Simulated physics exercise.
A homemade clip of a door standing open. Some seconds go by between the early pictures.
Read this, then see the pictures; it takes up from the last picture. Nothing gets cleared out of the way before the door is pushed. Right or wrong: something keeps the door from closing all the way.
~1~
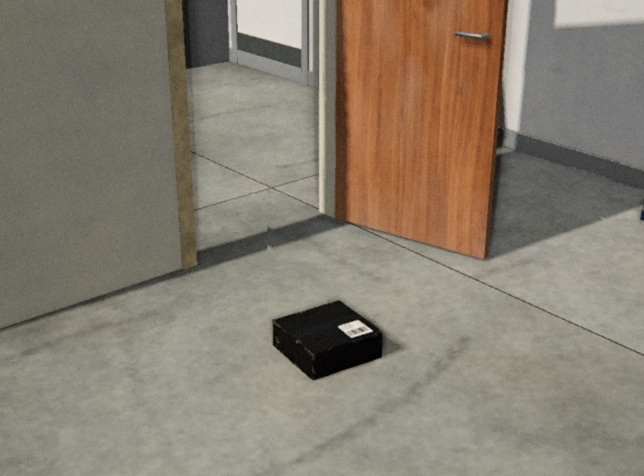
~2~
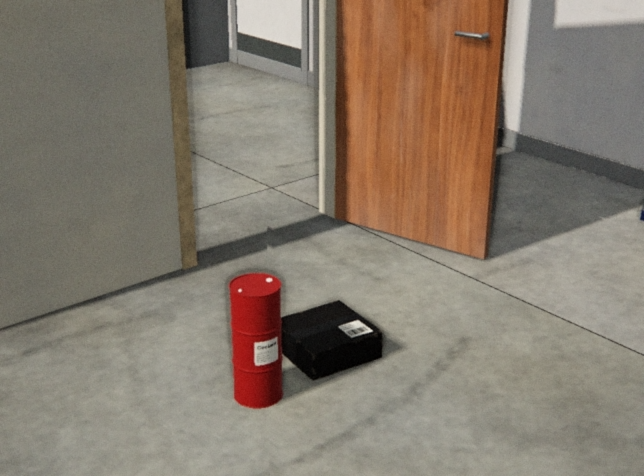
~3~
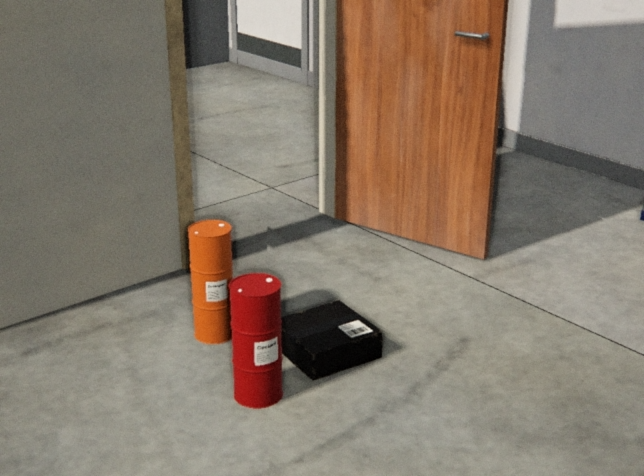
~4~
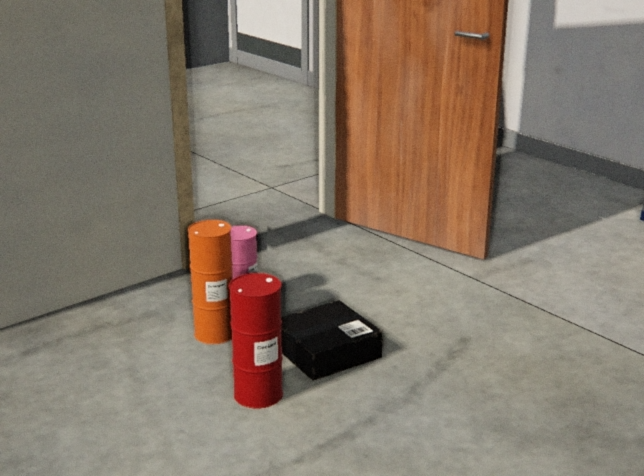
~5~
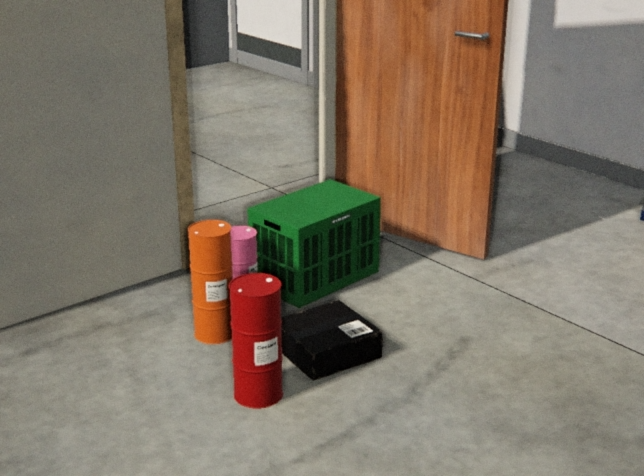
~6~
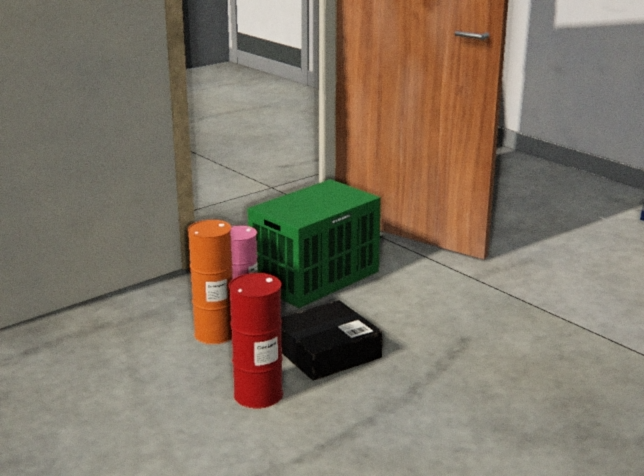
Right.
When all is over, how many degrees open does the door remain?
Near 60° open.
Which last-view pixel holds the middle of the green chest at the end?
Near (294, 243).
Then, 0.50 s past the last view, door 91° open.
Then, 0.80 s past the last view, door 75° open.
Then, 1.00 s past the last view, door 65° open; green chest displaced a little near (308, 241).
Then, 1.20 s past the last view, door 61° open; green chest displaced a little near (298, 242).
Finally, door 60° open; all 5 still in place. Final places as the last picture's camera would see them, green chest near (294, 243).
